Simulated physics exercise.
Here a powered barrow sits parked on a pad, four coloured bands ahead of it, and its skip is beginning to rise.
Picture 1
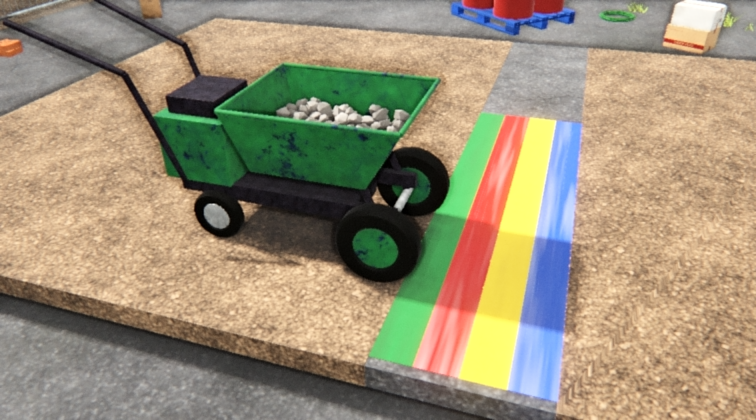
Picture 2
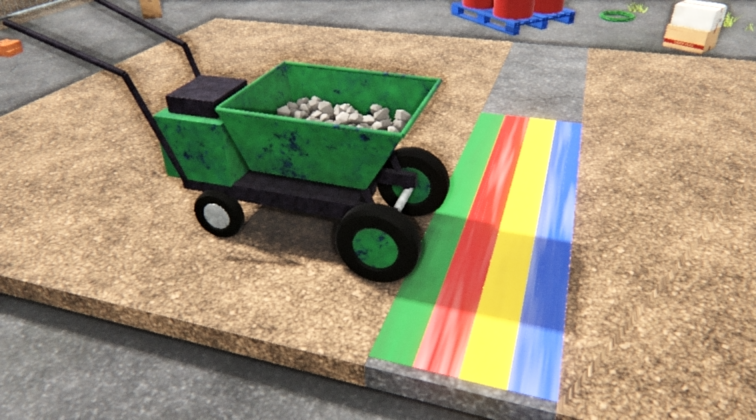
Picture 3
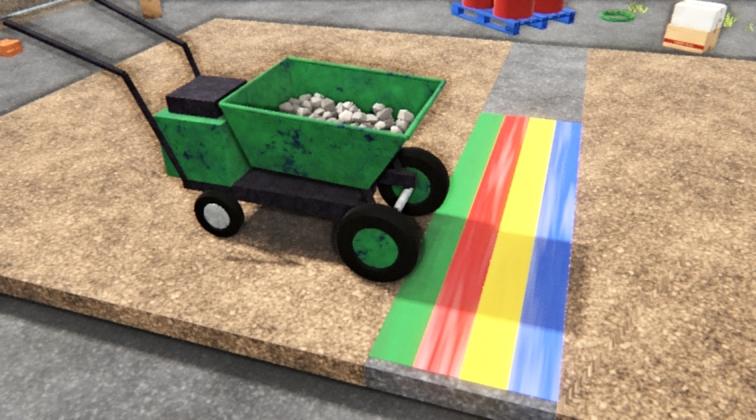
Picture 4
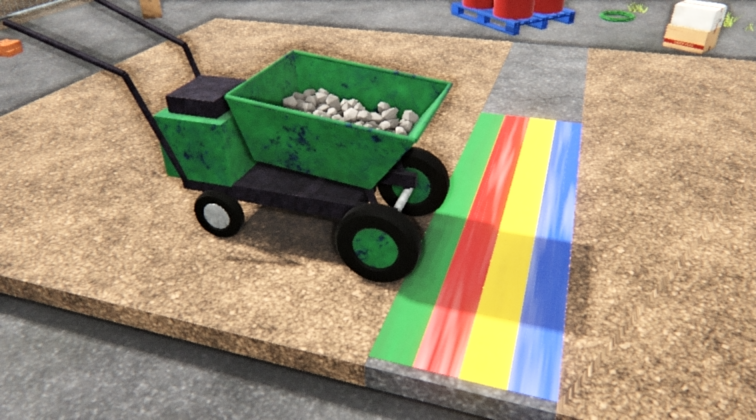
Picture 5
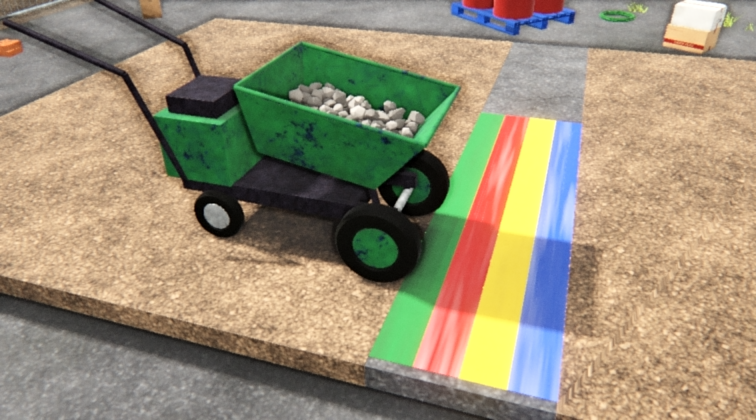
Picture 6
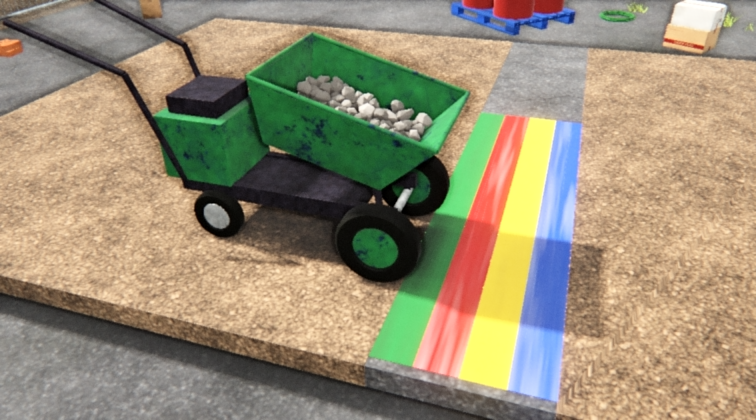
A green powered barrow loaded with grey broken stones stands on a tan, speckled pad in a paved yard, seen from above at an angle. Ahead of it to the right lie green, red, yellow and blue bands, with red drums on a blue pallet behind. The skip tilts gradually forward to the right, its rear rising, while the wheels and camera stay still.
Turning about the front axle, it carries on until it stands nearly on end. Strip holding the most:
Blue strip.
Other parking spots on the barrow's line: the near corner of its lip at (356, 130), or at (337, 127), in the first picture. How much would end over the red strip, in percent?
Around 30 and 40 per cent respectively.
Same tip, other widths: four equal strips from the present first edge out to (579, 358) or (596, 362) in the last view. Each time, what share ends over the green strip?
First case 0 per cent, second case 0 per cent.
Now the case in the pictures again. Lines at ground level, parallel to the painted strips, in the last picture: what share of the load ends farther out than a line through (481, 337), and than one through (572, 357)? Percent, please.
Close to 90 and 30 per cent respectively.
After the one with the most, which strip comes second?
I'd say the yellow one.
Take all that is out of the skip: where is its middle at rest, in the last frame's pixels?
Somewhere around (549, 267) in the last picture.
Just after the last frame, skip tipped steeply; every one in the skip.
A moment on, skip tipped right over; almost all in the skip; just a few over the yellow strip; just a few over the blue strip.
Further on, skip tipped right over; roughly a quarter in the skip; about a tenth over the yellow strip; roughly a third over the blue strip; roughly a quarter off the paint.
When it is over, skip tipped right over; about a tenth in the skip; not one over the green strip; just a few over the red strip; roughly a quarter over the yellow strip; roughly a third over the blue strip; roughly a third off the paint.
